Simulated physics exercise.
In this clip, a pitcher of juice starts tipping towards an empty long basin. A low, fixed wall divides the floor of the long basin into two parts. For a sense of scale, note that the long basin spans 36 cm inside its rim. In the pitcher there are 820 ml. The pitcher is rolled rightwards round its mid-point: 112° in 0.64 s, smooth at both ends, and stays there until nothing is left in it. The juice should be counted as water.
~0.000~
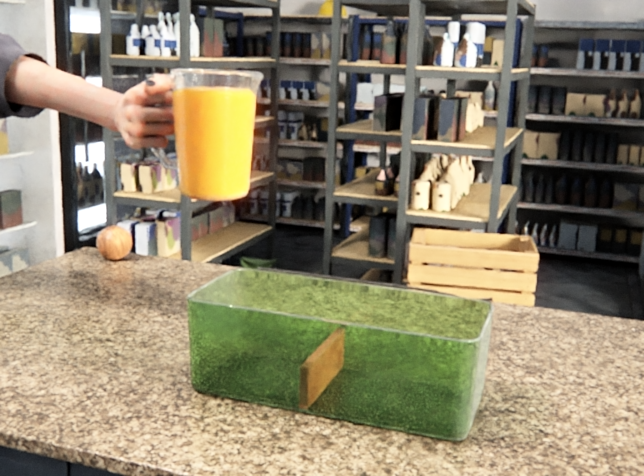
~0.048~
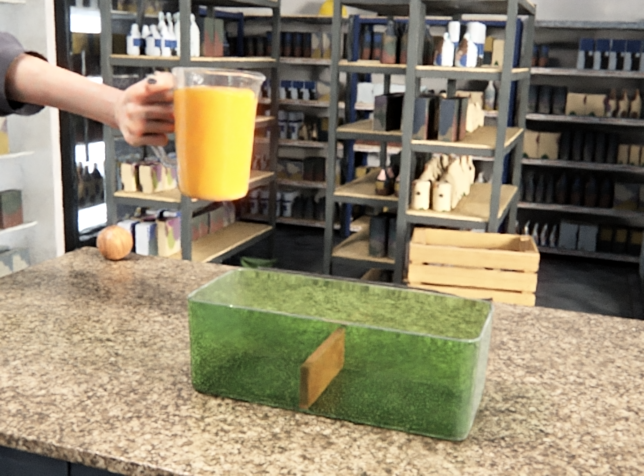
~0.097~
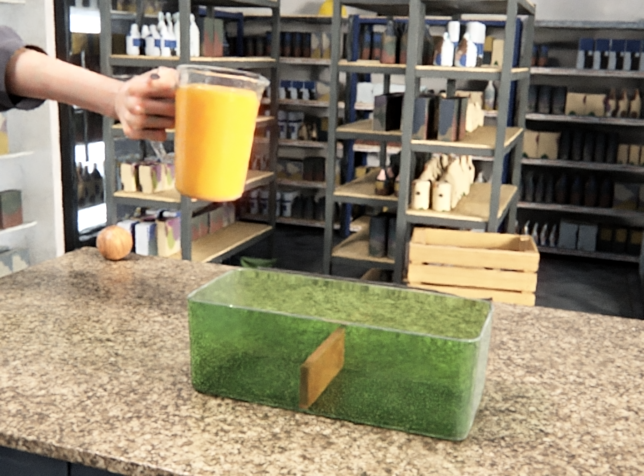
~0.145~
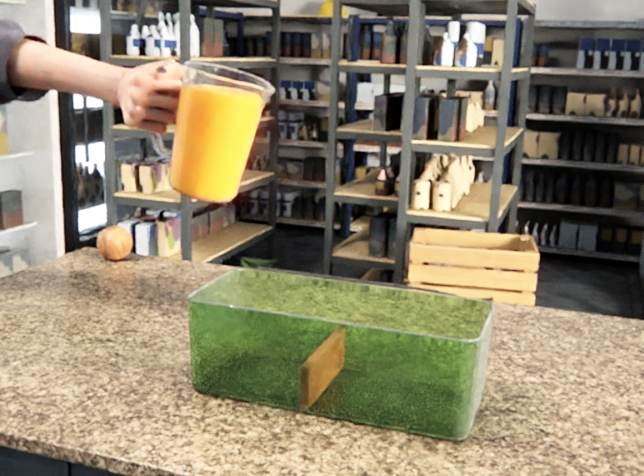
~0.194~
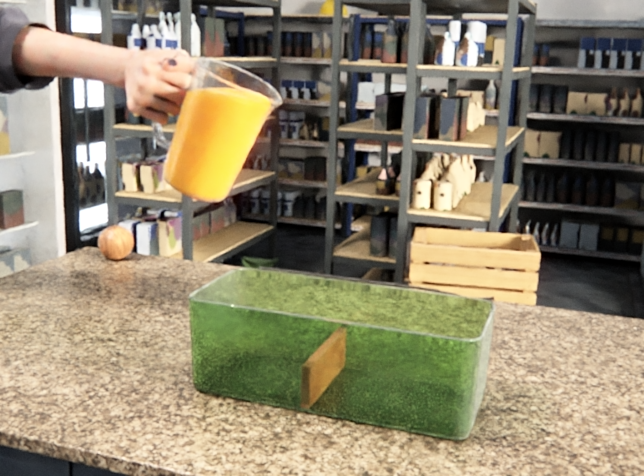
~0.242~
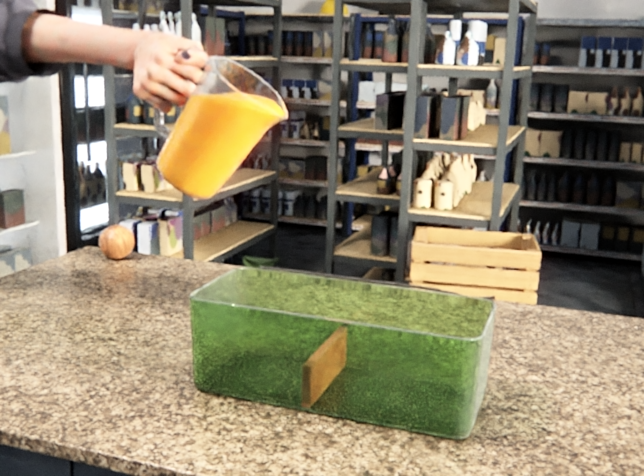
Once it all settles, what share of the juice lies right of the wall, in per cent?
59 %.
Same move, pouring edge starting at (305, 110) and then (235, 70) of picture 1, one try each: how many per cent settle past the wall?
I'd expect close to 95 per cent and then close to 10 per cent.
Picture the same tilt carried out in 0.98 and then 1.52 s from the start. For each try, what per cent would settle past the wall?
About 70 %, then about 75 %.
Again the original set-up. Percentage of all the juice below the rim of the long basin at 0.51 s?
Near 9 in a hundred.
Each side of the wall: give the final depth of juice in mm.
Once settled, the left stands around 14 mm and the right around 18 mm.
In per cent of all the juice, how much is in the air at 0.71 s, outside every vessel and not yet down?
Near 24 percent.
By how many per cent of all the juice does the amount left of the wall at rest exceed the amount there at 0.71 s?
That works out to roughly 14 per cent of the whole.
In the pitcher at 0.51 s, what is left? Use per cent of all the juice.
Around 62 percent.
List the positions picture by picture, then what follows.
The first frame shows tilt 0°; pouring edge (262, 75); surface from (183, 89) to (253, 92); the long basin's rim runs from (211, 283) to (486, 322); the wall's top is at (324, 348).
The second frame shows tilt 2°; pouring edge (264, 77); surface from (183, 88) to (254, 93).
The third frame shows tilt 6°; pouring edge (267, 81); surface from (186, 85) to (257, 95).
The fourth frame shows tilt 14°; pouring edge (274, 90); surface from (190, 88) to (260, 99).
The fifth frame shows tilt 24°; pouring edge (281, 102); surface from (189, 111) to (272, 104).
The sixth frame shows tilt 35°; pouring edge (286, 117); surface from (185, 118) to (283, 108).
After 0.51 s the tilt is 101° and 61 per cent is still to pour, 0 is left of the wall and 9 right of it.
After 0.71 s the tilt is 112° and 15 per cent is still to pour, 25 is left of the wall and 35 right of it.
After 0.92 s the tilt is 112° and 1 per cent is still to pour, 35 is left of the wall and 58 right of it.
After 1.14 s the tilt is 112° and 0 per cent is still to pour, 39 is left of the wall and 59 right of it.
In the end 39 per cent lies left of the wall, 59 right of it and 2 outside.
